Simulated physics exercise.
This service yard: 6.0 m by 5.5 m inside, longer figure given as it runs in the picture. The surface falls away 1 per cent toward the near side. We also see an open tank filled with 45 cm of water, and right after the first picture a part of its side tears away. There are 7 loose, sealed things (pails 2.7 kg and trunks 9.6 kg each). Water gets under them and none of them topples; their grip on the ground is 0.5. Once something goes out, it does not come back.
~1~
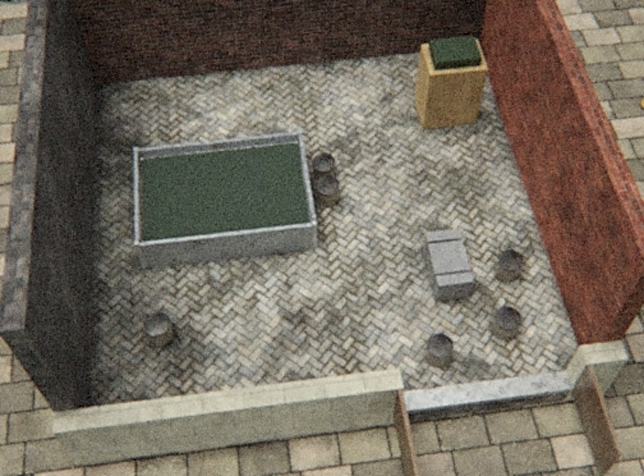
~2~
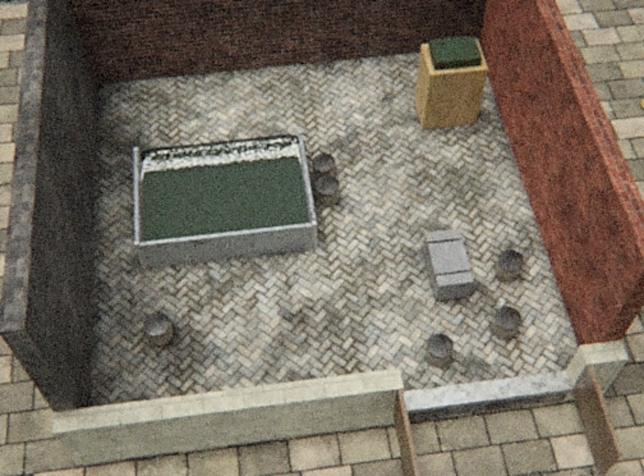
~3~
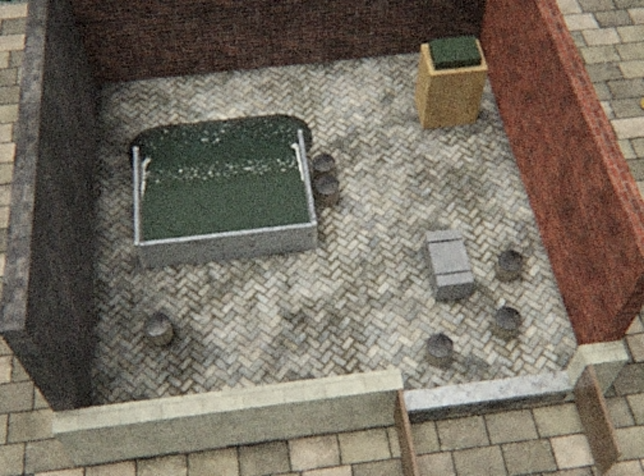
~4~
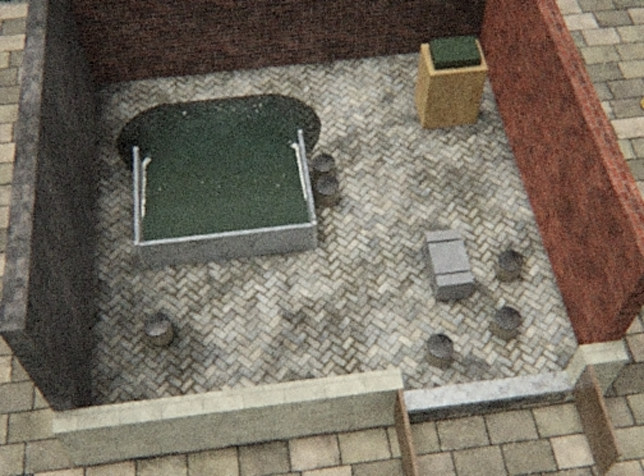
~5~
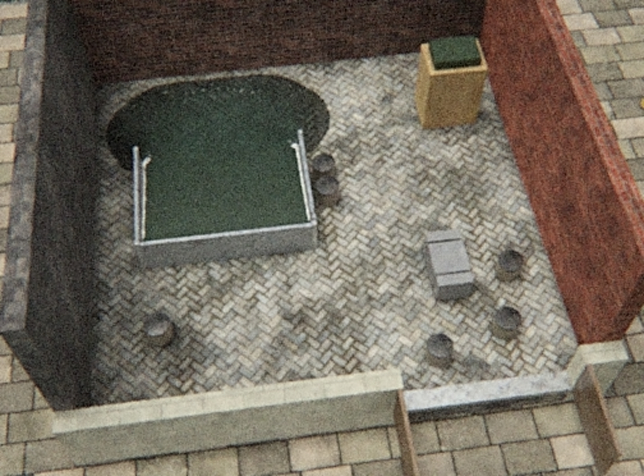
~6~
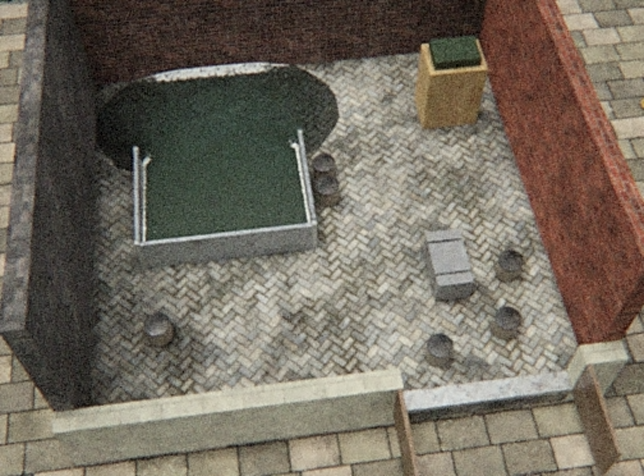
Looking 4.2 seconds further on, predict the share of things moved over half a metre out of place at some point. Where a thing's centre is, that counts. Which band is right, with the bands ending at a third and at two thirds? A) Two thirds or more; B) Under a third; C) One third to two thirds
Under a third (B).
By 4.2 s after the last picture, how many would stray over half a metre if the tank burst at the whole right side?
5.
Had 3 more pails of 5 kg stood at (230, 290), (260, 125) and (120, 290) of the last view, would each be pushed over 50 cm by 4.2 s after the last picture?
Note, in sequence: Under threshold; over threshold; over threshold.
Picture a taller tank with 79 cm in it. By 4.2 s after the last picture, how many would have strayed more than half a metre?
In that case the number is 4.
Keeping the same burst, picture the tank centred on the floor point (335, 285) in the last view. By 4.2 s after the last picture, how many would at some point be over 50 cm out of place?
That gives 2 of them.
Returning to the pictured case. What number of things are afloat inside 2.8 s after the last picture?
0 of them.
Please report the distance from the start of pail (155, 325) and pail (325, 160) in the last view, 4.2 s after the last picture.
50 cm and 0 cm.
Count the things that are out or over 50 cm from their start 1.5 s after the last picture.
The number I get is 0.
Then, 0.4 s after the last picture 0 of 7 are over 50 cm from their spots; 0 afloat.
Then, 1.5 s after the last picture 0 of 7 are over 50 cm from their spots; 0 afloat.
Then, 2.8 s after the last picture 0 of 7 are over 50 cm from their spots; 0 afloat.
Then, 4.2 s after the last picture 1 of 7 are over 50 cm from their spots, and 1 have been at some point; 0 afloat.
